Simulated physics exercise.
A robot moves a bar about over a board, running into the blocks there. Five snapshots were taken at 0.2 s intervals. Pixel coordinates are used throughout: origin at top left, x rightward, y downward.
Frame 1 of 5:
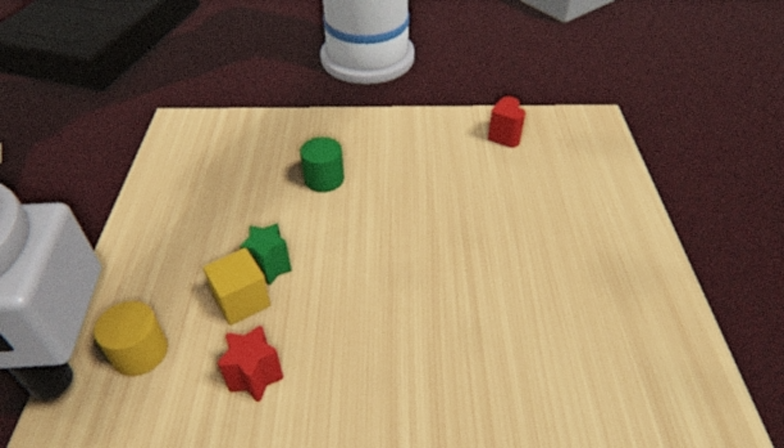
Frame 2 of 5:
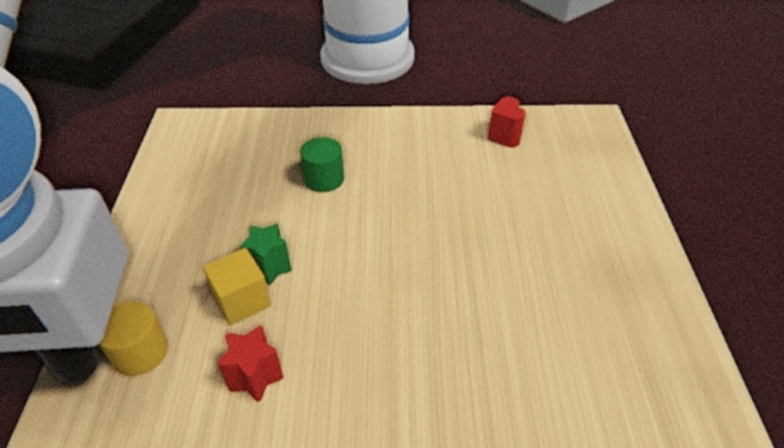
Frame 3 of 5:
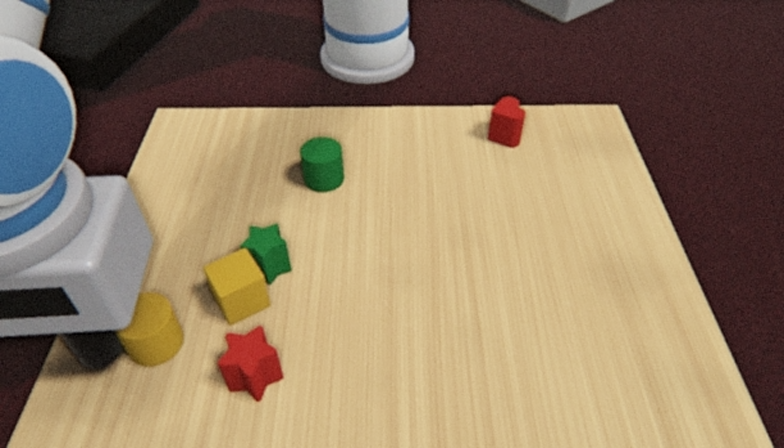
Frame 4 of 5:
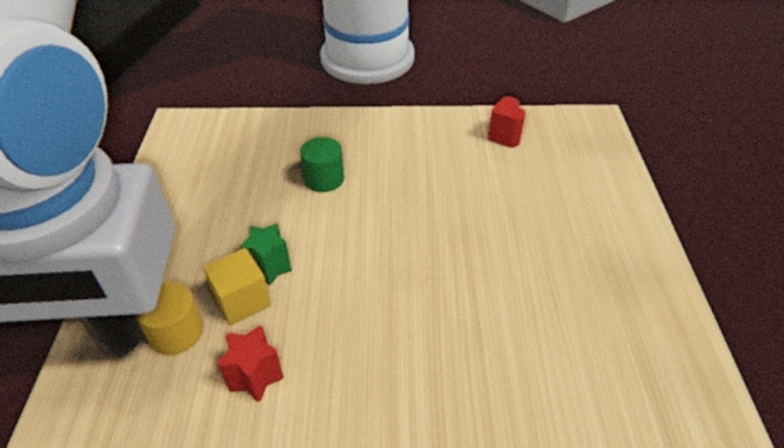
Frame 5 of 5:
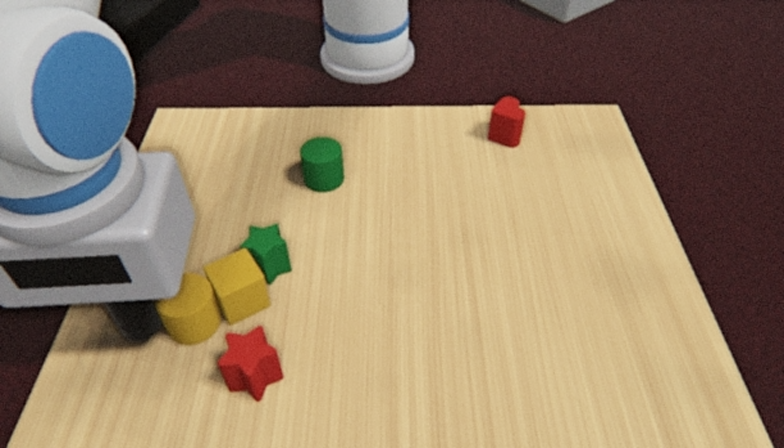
The clip shows a robot arm at the left of a wooden board moving rightward, pushing a yellow cylinder up and right until it sits beside a yellow block, while the green and red pieces stay still.
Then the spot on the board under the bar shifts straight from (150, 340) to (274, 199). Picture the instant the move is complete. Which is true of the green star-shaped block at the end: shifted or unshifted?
Moved.
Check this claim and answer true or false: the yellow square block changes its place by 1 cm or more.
This is true.
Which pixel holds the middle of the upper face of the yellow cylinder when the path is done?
The answer is (220, 273).
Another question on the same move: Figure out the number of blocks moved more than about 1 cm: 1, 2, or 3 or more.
I'd say three or more blocks get moved.
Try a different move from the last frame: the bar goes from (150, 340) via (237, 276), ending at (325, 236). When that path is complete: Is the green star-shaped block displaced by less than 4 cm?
The answer is no.
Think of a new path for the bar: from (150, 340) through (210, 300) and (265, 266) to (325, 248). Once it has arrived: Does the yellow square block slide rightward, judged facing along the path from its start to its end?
I expect so.
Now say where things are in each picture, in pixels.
Bar's lower end (53, 382); yellow cylinder (124, 324); yellow square block (233, 271); green star-shaped block (263, 238); green cylinder (321, 149), in the first frame.
Bar (79, 367); blocks still, in the second frame.
Bar (102, 353); yellow cylinder (141, 314), in the third frame.
Bar (124, 340); yellow cylinder (163, 303), in the fourth frame.
Bar (143, 327); yellow cylinder (183, 294); yellow square block (233, 271); green star-shaped block (263, 238); green cylinder (321, 149), in the fifth frame.
On the path given first. One third of the way, bar (193, 272); yellow cylinder (220, 273); yellow square block (273, 264); green star-shaped block (279, 229), turned 35° anticlockwise.
Two thirds of the way, bar (234, 226); yellow cylinder (220, 273); yellow square block (273, 264); green star-shaped block (279, 229), turned 35° anticlockwise.
At the end, bar (271, 186); yellow cylinder (220, 273); yellow square block (273, 264); green star-shaped block (279, 229), turned 35° anticlockwise; green cylinder still.
